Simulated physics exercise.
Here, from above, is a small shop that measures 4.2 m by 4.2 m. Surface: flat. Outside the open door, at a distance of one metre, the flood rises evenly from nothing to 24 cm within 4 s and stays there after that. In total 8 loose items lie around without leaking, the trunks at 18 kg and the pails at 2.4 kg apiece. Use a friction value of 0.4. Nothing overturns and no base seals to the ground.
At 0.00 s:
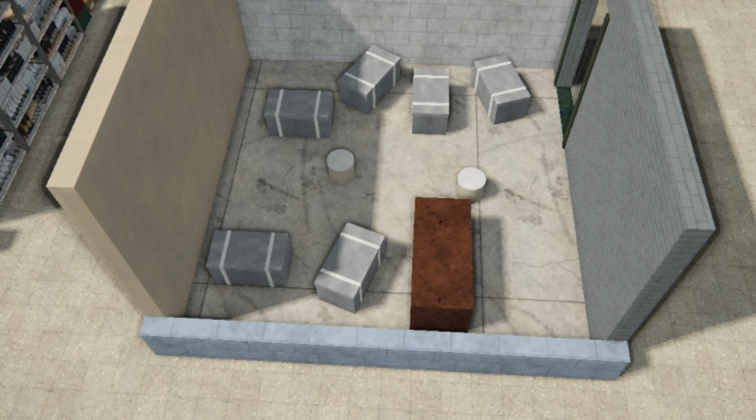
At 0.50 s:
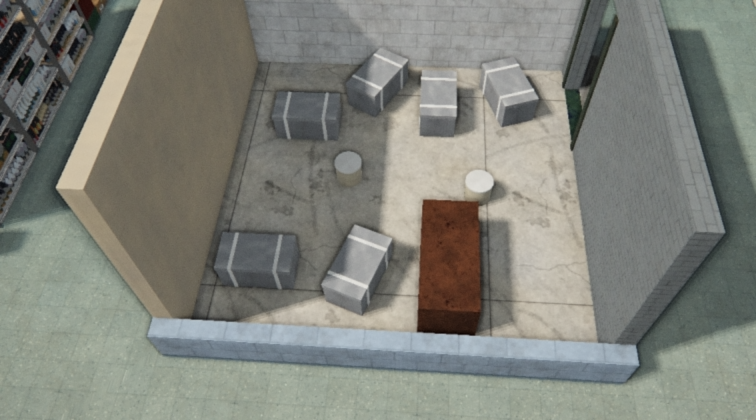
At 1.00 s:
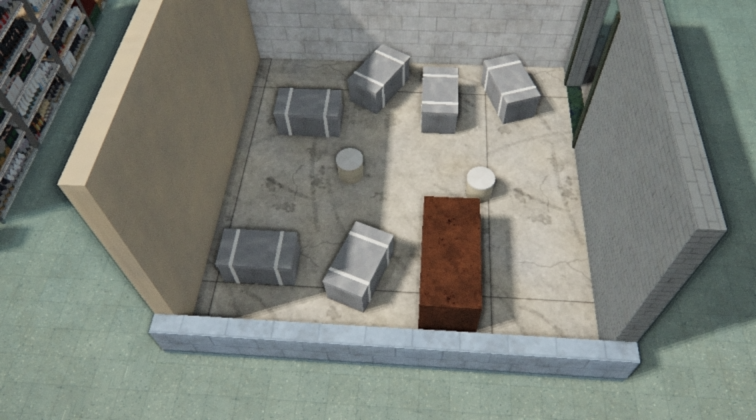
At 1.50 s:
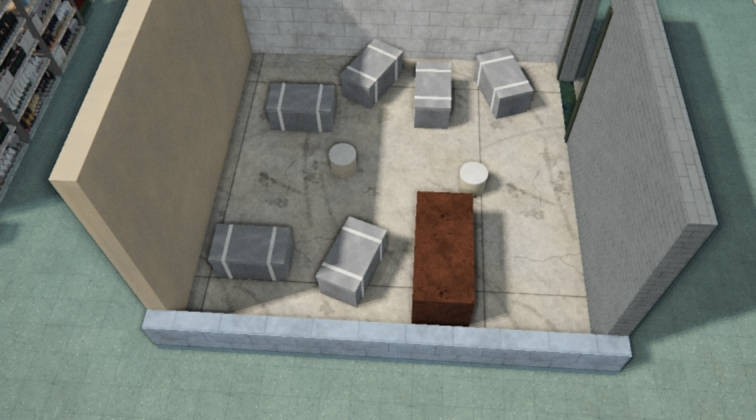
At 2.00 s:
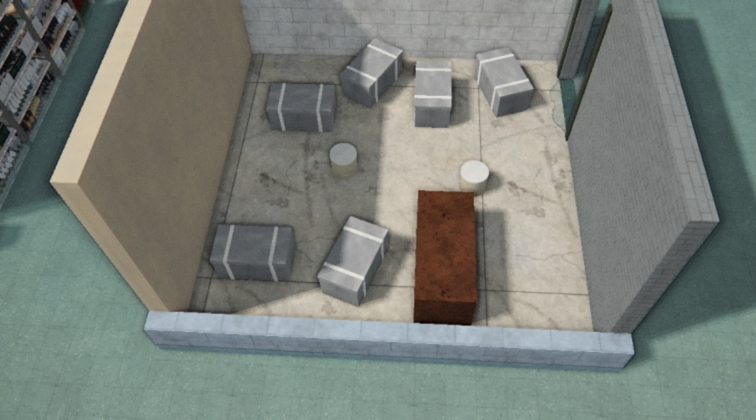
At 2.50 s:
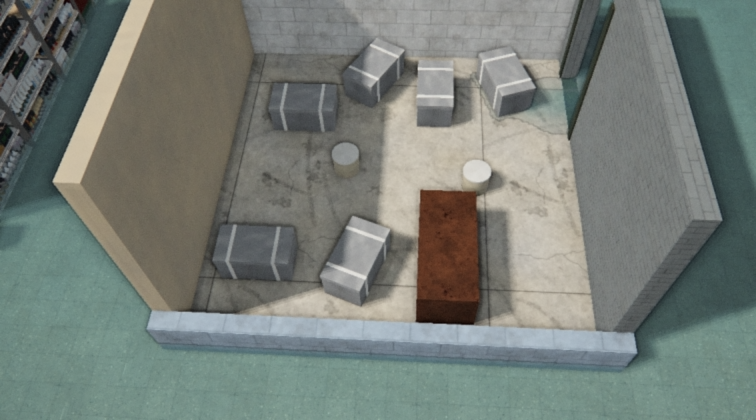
Small walled room with grey trunks, two pails and a rust-brown block standing still as the view shifts slightly from above.
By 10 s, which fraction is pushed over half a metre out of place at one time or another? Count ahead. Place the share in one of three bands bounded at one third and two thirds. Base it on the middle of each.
The share is two thirds and up.
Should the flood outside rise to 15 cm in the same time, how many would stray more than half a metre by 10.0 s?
Then the count would be 4.
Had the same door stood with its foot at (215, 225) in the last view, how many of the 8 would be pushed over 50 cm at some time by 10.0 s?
Count: 4.
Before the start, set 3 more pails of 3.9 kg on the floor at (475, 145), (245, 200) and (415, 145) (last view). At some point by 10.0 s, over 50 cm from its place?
So the first ends up past the threshold, the second past the threshold, the third past the threshold.
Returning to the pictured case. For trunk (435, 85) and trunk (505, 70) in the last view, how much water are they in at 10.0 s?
11 and 10 cm.
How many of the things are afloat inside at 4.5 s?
Count at that moment: 1.
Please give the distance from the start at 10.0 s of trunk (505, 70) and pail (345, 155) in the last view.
The first is 250 cm from its start, the second 150 cm.
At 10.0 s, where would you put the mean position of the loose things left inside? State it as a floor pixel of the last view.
Roughly at (320, 233).
After 3.5 s 0 of 8 are over 50 cm from their spots; 0 afloat.
After 4.5 s 1 of 8 are over 50 cm from their spots; 1 afloat.
After 7.0 s 5 of 8 are over 50 cm from their spots; 3 afloat.
After 10.0 s 6 of 8 are over 50 cm from their spots, and 6 have been at some point; 8 afloat.
